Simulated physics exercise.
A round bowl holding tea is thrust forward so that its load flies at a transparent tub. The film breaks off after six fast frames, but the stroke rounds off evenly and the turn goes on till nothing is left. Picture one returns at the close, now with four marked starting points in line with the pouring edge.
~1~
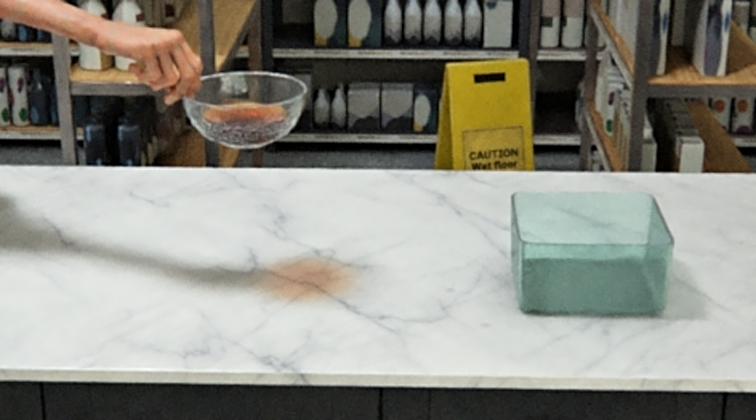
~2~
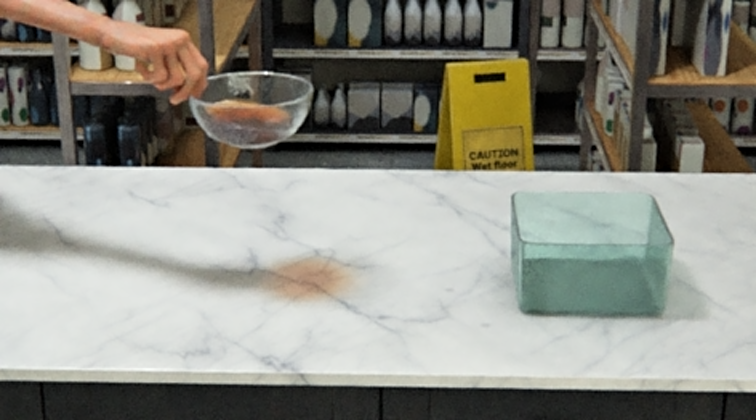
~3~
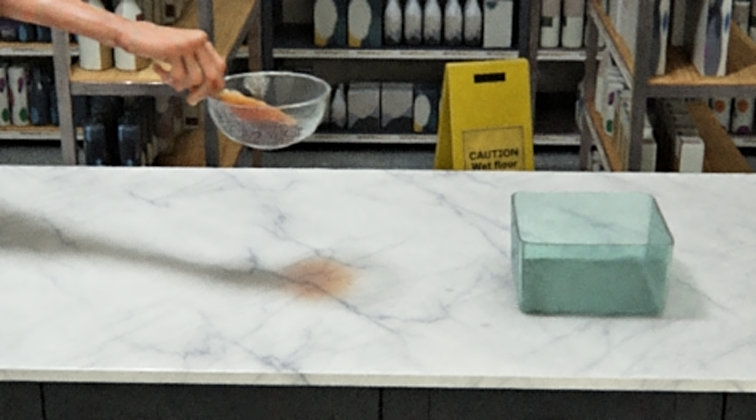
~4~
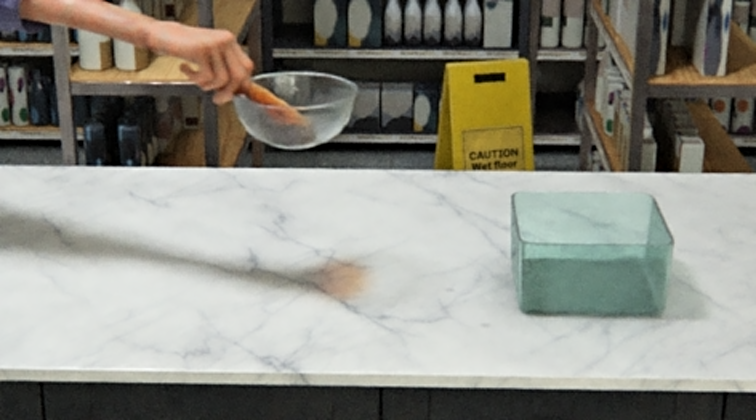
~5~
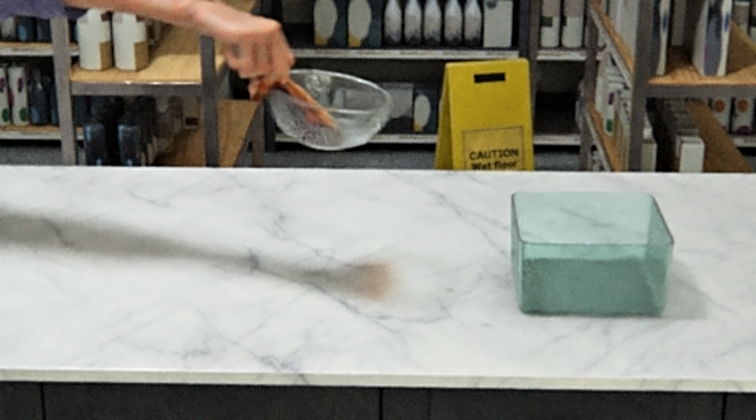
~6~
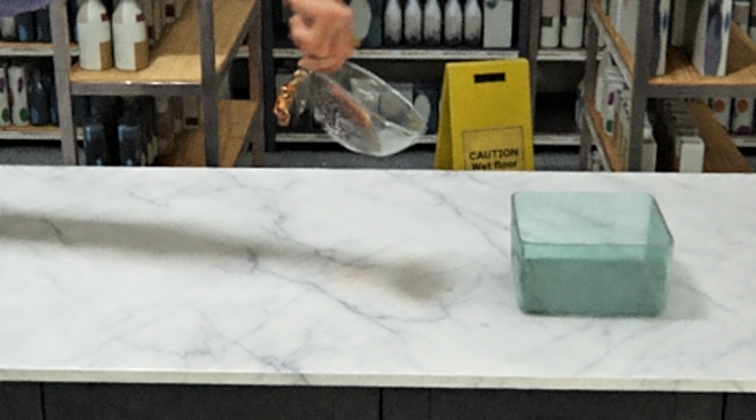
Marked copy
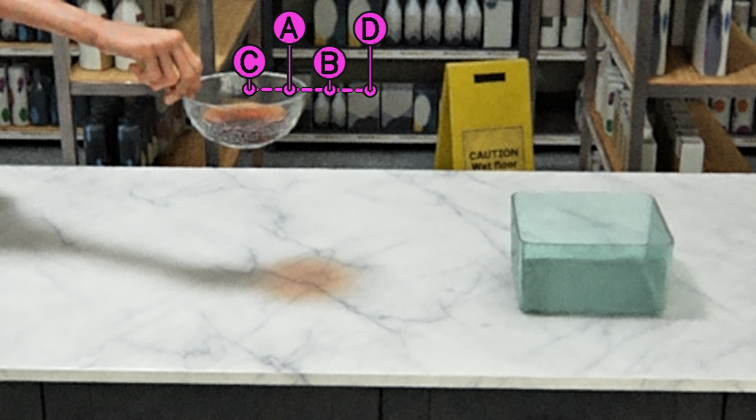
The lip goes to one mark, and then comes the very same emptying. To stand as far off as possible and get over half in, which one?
The limit is B.
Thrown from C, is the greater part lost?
Yes, that goes wrong.
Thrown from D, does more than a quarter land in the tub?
Yes, it does.
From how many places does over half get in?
Two of the four.
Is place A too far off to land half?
Yes, it does.
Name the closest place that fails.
A it is.
On the marked copy, A at (289, 89); B at (329, 90); C at (249, 89); D at (370, 90).
With A, about 33 % lands in the tub, 58 % falls short and 9 % goes beside or beyond.
With B, about 71 % lands in the tub, 20 % falls short and 9 % goes beside or beyond.
With C, about 5 % lands in the tub, 91 % falls short and 4 % goes beside or beyond.
With D, about 84 % lands in the tub, 13 % falls short and 3 % goes beside or beyond.
